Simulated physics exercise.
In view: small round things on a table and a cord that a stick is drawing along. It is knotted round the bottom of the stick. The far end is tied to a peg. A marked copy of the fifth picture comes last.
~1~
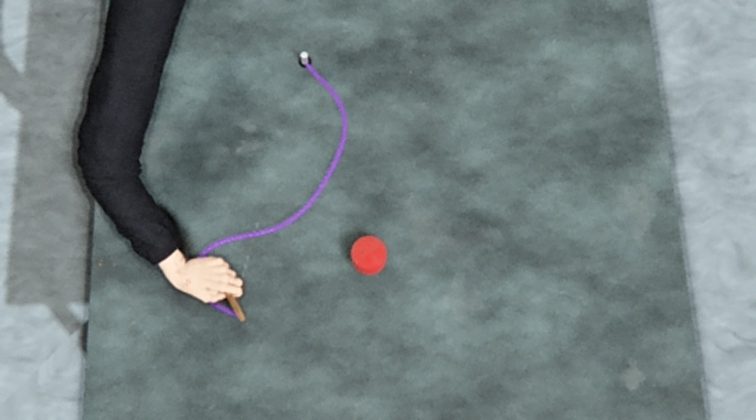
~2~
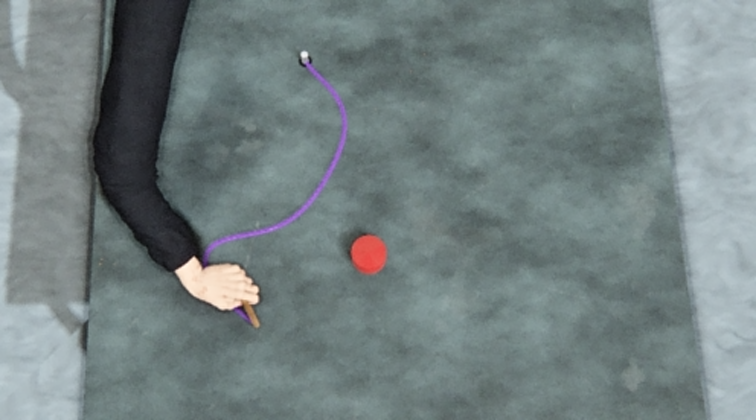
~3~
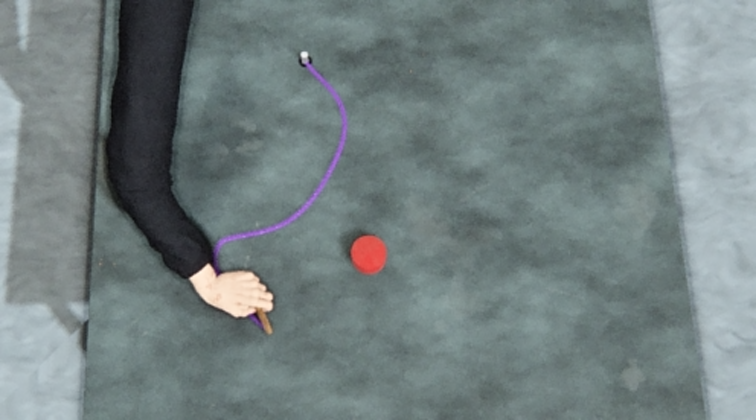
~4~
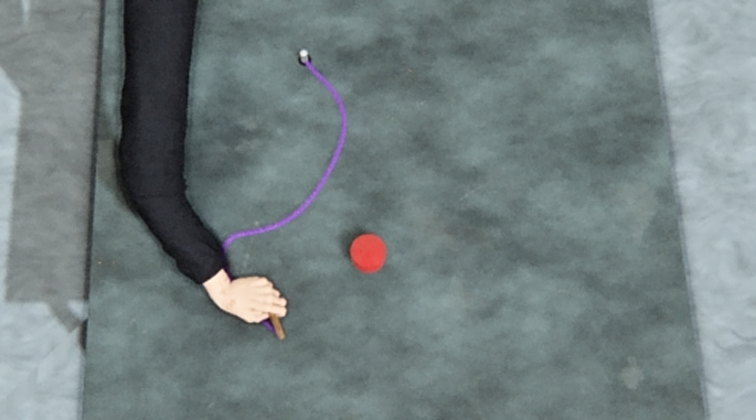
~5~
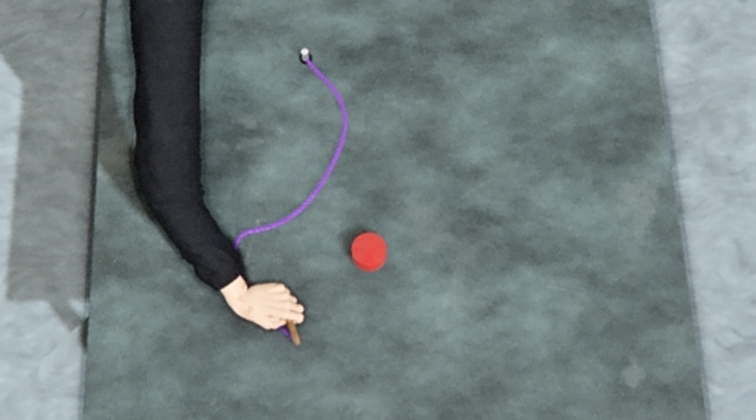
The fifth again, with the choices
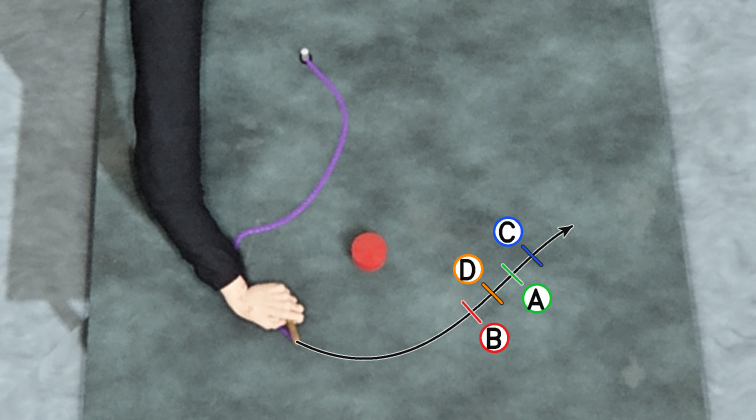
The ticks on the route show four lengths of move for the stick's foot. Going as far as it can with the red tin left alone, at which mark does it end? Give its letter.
It should halt at B.
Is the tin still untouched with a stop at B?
For that mark, yes.
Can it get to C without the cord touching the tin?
No.
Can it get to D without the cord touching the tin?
For that mark, no.
On the marked copy, A at (512, 275); B at (472, 312); C at (532, 256); D at (492, 294); the route from (297, 342) via (453, 327) to (572, 226).
Taking B. A third of the way, foot of the stick (360, 359), middle of the cord (302, 208).
Two thirds of the way, foot of the stick (424, 344), middle of the cord (306, 211).
When it is over, foot of the stick (472, 312), middle of the cord (317, 214); nothing has been touched.
As for the rest, A brings the cord against the tin; C brings the cord against the tin; D brings the cord against the tin.
